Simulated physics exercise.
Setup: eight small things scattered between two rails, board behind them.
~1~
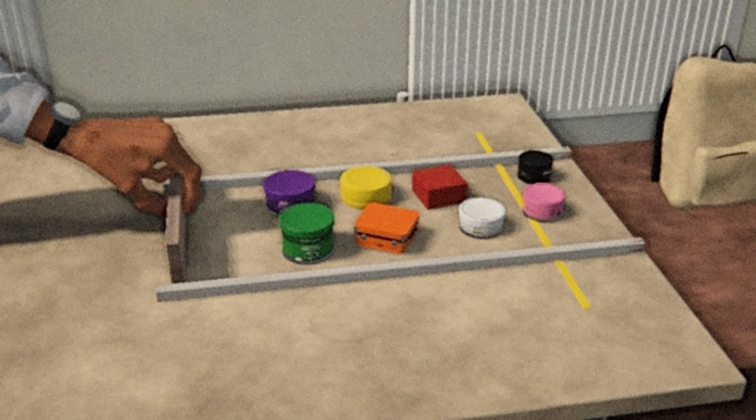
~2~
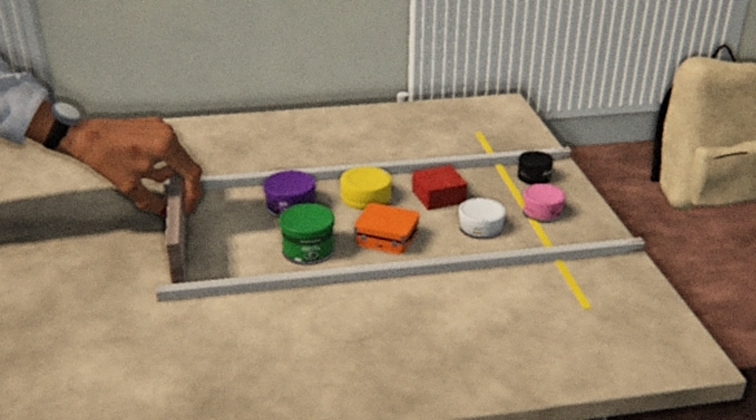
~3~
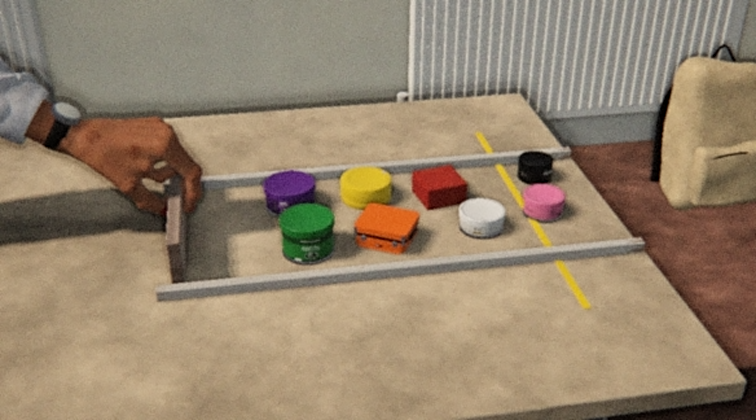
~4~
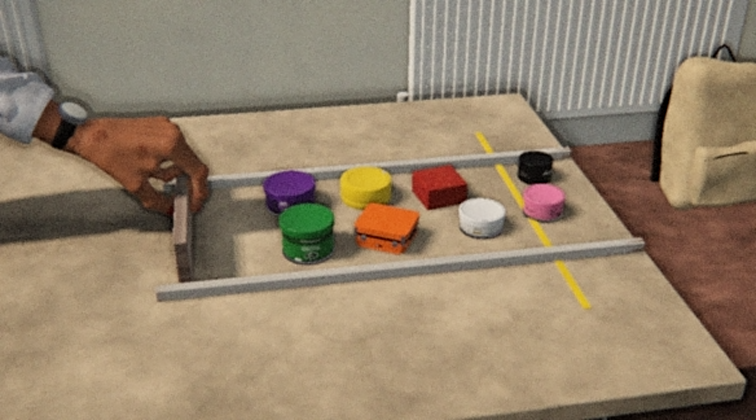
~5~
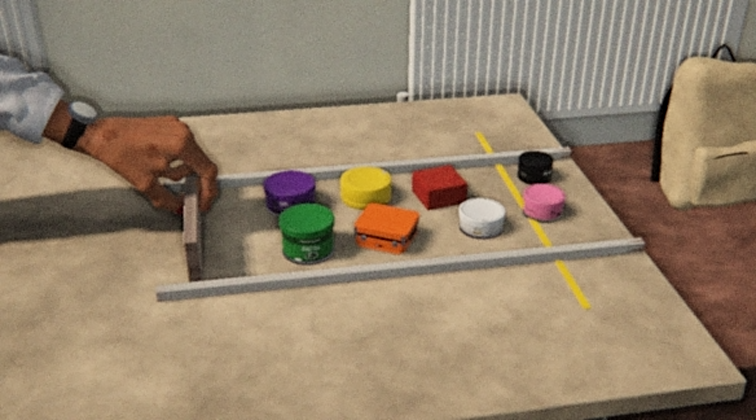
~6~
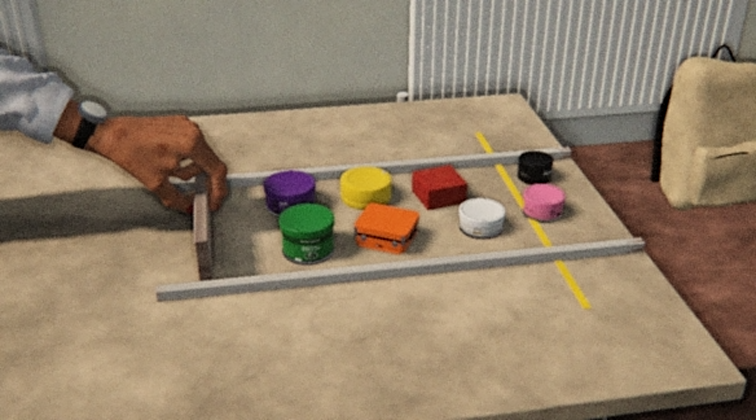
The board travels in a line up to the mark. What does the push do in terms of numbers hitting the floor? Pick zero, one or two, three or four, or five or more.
It sends three or four to the floor.
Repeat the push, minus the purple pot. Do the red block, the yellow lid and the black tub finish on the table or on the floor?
Red block safe, yellow lid safe, black tub safe.
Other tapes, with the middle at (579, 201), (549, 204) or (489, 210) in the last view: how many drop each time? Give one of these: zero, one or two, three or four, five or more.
So, taking them in turn, I'd give at least five; five or more; one or two.
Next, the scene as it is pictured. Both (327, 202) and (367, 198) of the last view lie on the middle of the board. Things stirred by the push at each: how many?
At first I count 5, and then 6.
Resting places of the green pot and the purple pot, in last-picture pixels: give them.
The green pot comes to rest close to (569, 219), while the purple pot rests close to (534, 172).
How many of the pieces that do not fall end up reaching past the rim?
The answer comes to 2.
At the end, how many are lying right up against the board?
That makes 2.
Soon after, none off yet; black tub at rest near (535, 168); pink tin at rest near (544, 203); white tin at rest near (482, 219).
At rest, the number that fall off is three or four; fallen, red block, white tin, pink tin and black tub.
